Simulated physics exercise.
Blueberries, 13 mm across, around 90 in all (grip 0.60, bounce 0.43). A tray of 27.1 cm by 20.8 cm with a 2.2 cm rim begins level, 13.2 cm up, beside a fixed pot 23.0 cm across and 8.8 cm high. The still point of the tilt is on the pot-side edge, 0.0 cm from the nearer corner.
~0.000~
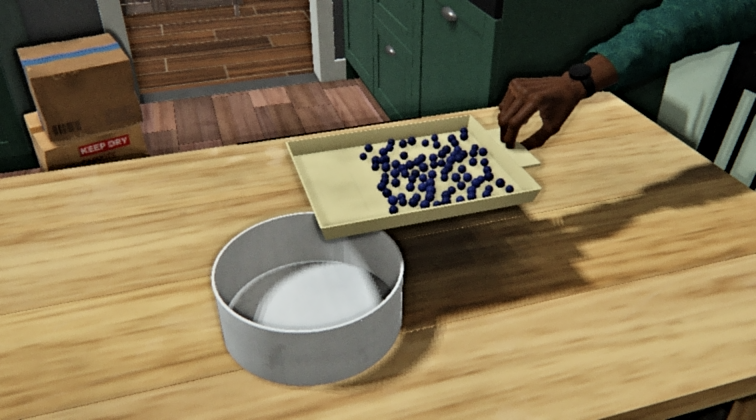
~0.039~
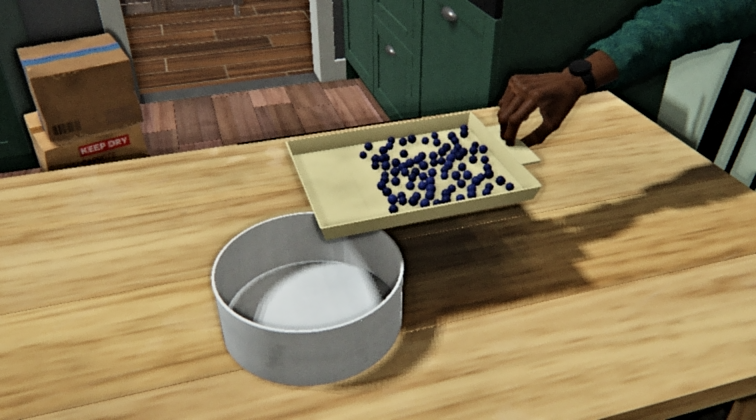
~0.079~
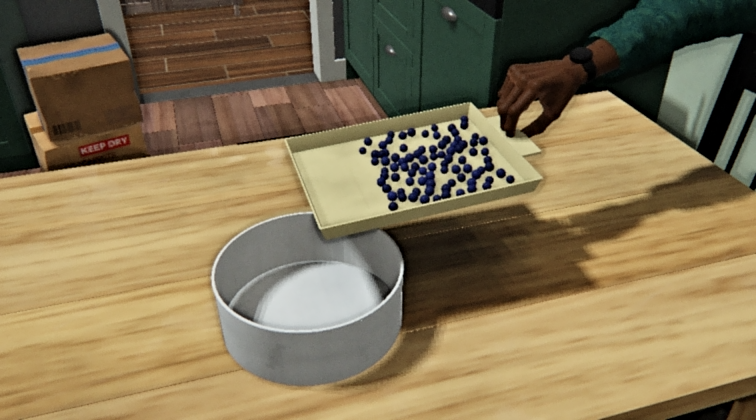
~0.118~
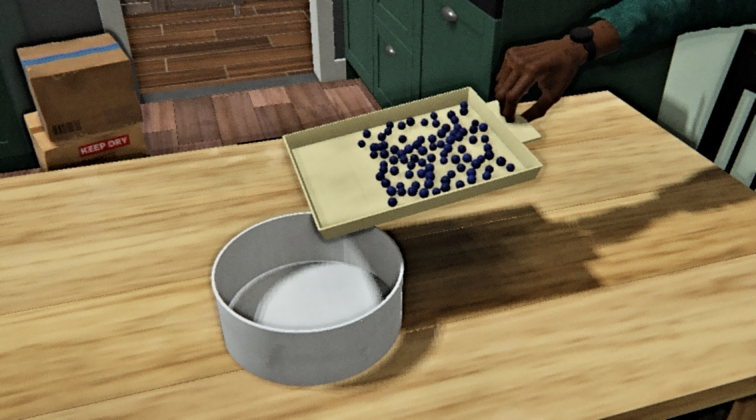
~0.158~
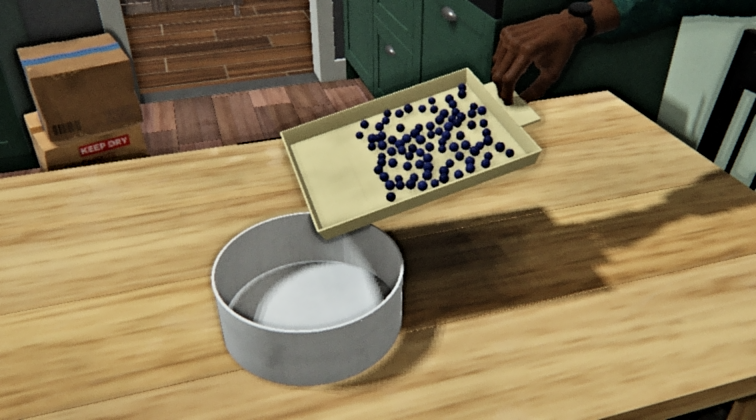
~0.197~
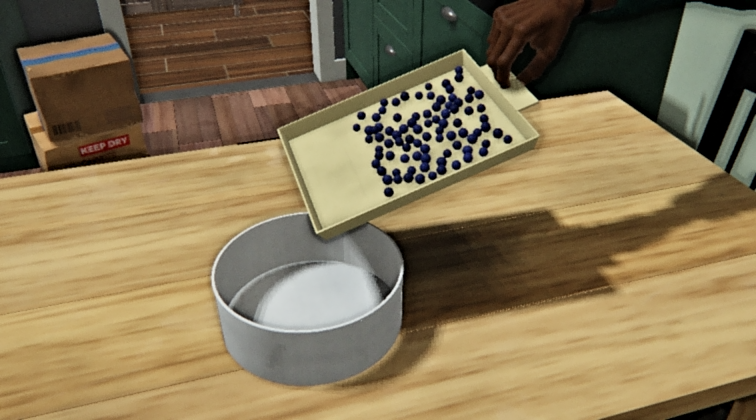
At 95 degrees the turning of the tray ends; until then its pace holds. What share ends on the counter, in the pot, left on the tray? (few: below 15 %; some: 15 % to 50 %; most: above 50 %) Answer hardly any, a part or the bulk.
Counter: Hardly any, pot: The bulk, tray: Hardly any.
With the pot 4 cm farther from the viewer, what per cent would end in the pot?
It would be near 85 per cent.
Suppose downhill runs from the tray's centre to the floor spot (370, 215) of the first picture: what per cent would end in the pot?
About 100 per cent.
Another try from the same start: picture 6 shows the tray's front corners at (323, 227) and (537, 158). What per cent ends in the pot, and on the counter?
Pot 100, counter 0.
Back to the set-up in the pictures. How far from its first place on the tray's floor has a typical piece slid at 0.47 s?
Some 8 cm.
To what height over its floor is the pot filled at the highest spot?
Some 2.5 cm.
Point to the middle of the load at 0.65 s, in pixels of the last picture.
Around (287, 224).
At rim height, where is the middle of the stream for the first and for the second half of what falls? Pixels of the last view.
First near (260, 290), later near (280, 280).
After 0.47 s, tilt 57 degrees; the tray holds 100 %, the pot 0 %.
Then, at 0.65 s, tilt 82 degrees; the tray holds 75 %, the pot 0 %.
Then, at 0.95 s, tilt 95 degrees; the tray holds 0 %, the pot 95 %.
At rest (1.6 s), counter 5 %, pot 95 %, tray 0 %.
